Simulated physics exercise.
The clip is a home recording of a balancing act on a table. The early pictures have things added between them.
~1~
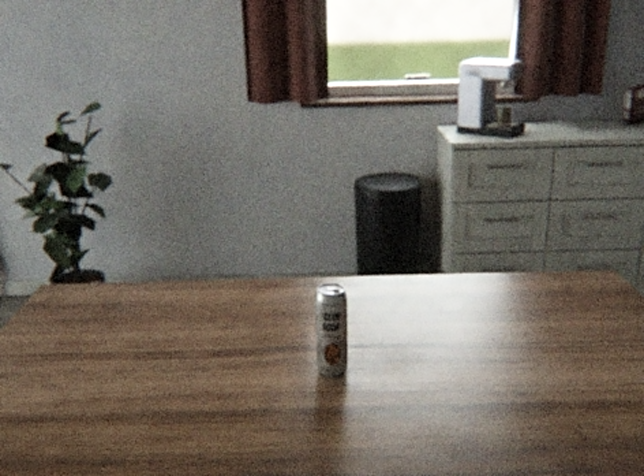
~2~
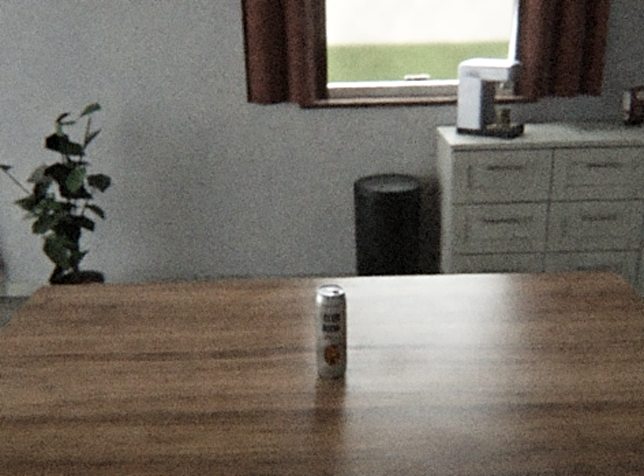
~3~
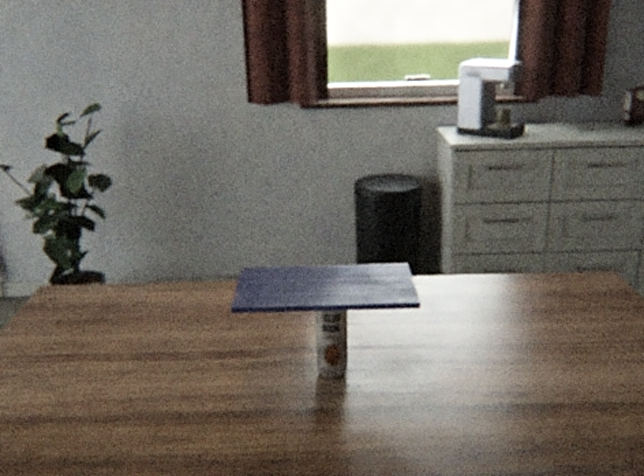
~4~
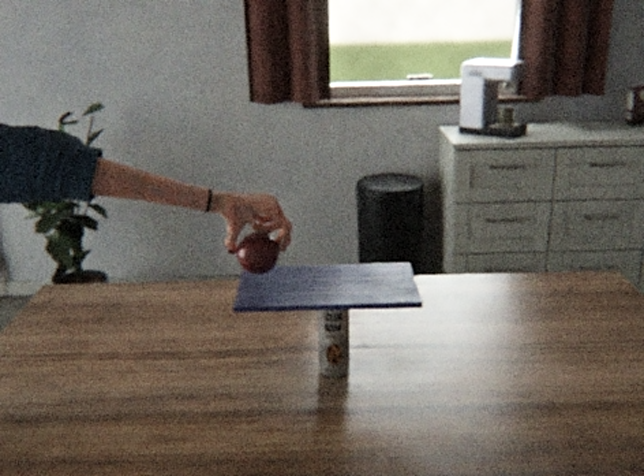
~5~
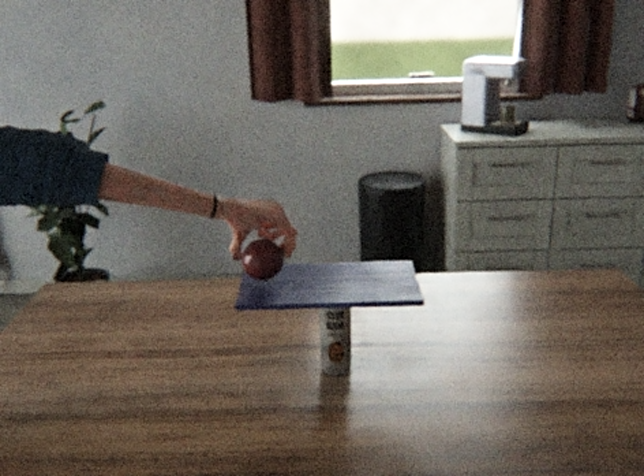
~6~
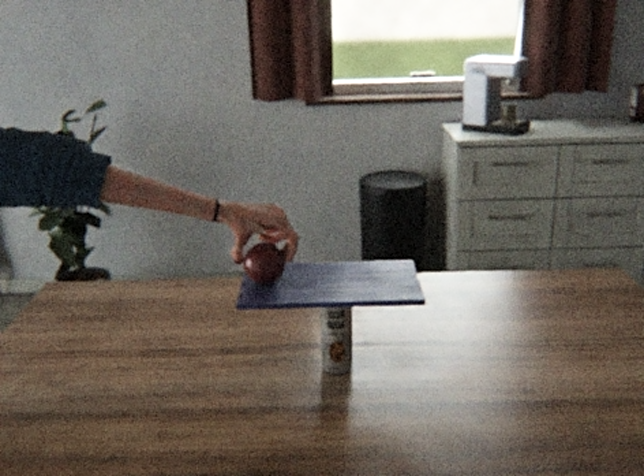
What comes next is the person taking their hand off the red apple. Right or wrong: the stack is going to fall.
Right, it falls.
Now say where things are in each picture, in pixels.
In the first picture, the last thing is not in view yet; white can (332, 331).
In the second picture, the last thing is not in view yet; white can (331, 332).
In the third picture, the last thing is not in view yet; white can (332, 332).
In the fourth picture, on its way; red apple (258, 253); white can (334, 331).
In the fifth picture, on its way; red apple (263, 259); white can (335, 329).
In the sixth picture, set down, still held; red apple (265, 263); white can (337, 329).
Then, 0.50 s later than the last frame, red apple now fallen; blue board on its side.
Then, 1.30 s later than the last frame, blue board now fallen.
When it is over, fallen, red apple and blue board; white can as before. The stack loses its balance.
